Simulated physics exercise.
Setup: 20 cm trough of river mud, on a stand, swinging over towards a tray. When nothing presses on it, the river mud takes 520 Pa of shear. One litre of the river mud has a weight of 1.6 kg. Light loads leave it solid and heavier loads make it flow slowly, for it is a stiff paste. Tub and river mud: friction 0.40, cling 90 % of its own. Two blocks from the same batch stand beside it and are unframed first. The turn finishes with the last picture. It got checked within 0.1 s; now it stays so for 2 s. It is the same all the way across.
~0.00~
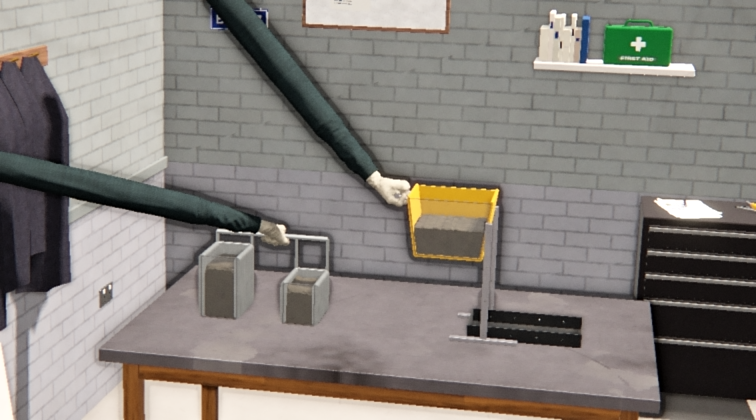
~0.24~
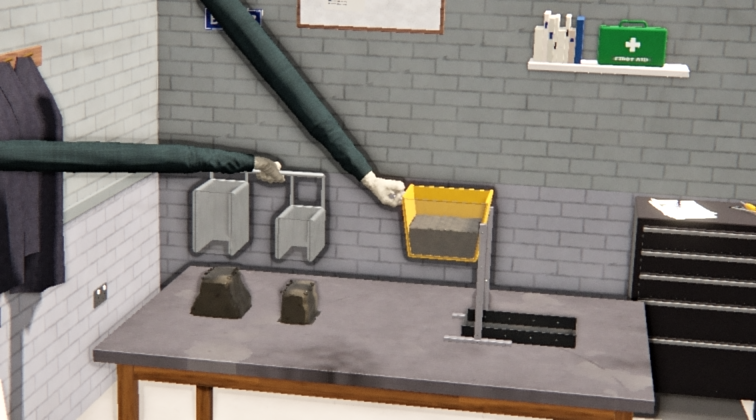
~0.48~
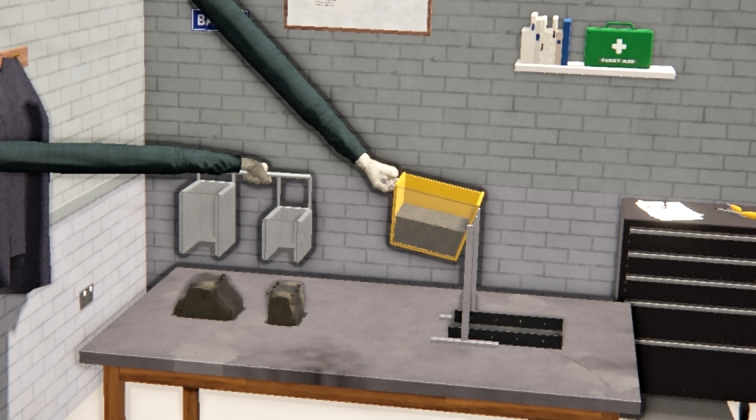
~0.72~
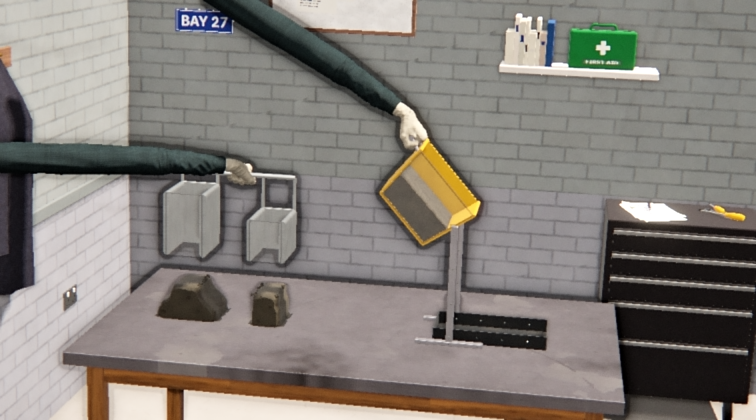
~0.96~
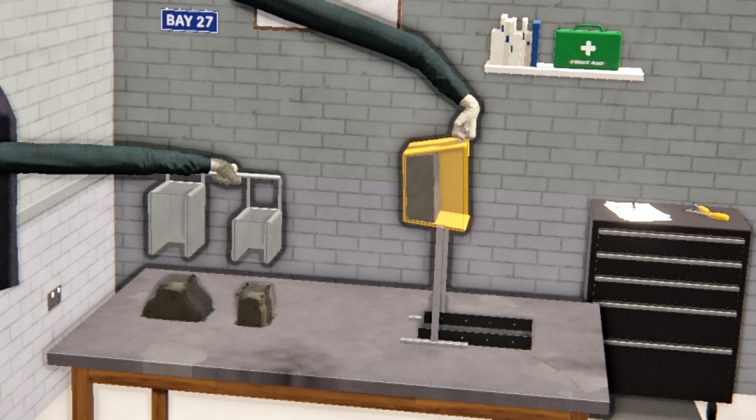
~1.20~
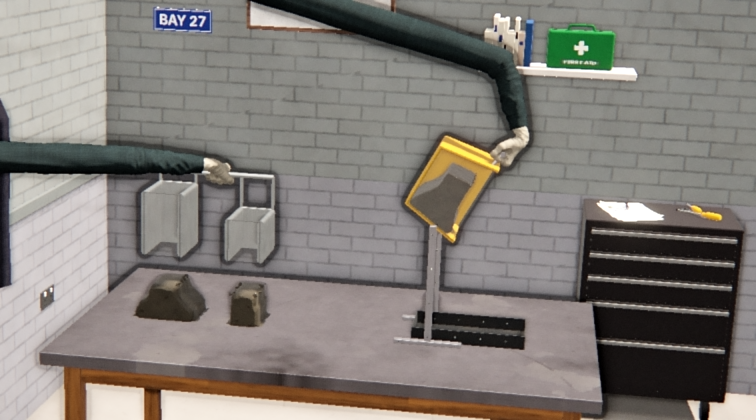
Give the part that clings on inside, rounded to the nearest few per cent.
The part that clings on inside is close to 0 %.
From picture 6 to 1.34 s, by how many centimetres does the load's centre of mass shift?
Looks like around 14 cm to me.
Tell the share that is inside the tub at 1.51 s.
It's something like 0 % of the original load.
By 1.34 s, the tub is at 118 degrees and holds 38 %.
By 1.51 s, the tub is at 118 degrees and holds 0 %.
By 1.68 s, the tub is at 118 degrees and holds 0 %.
By 1.85 s, the tub is at 118 degrees and holds 0 %.
By 3.20 s, at the end, the tub is at 118 degrees and holds 0 %.
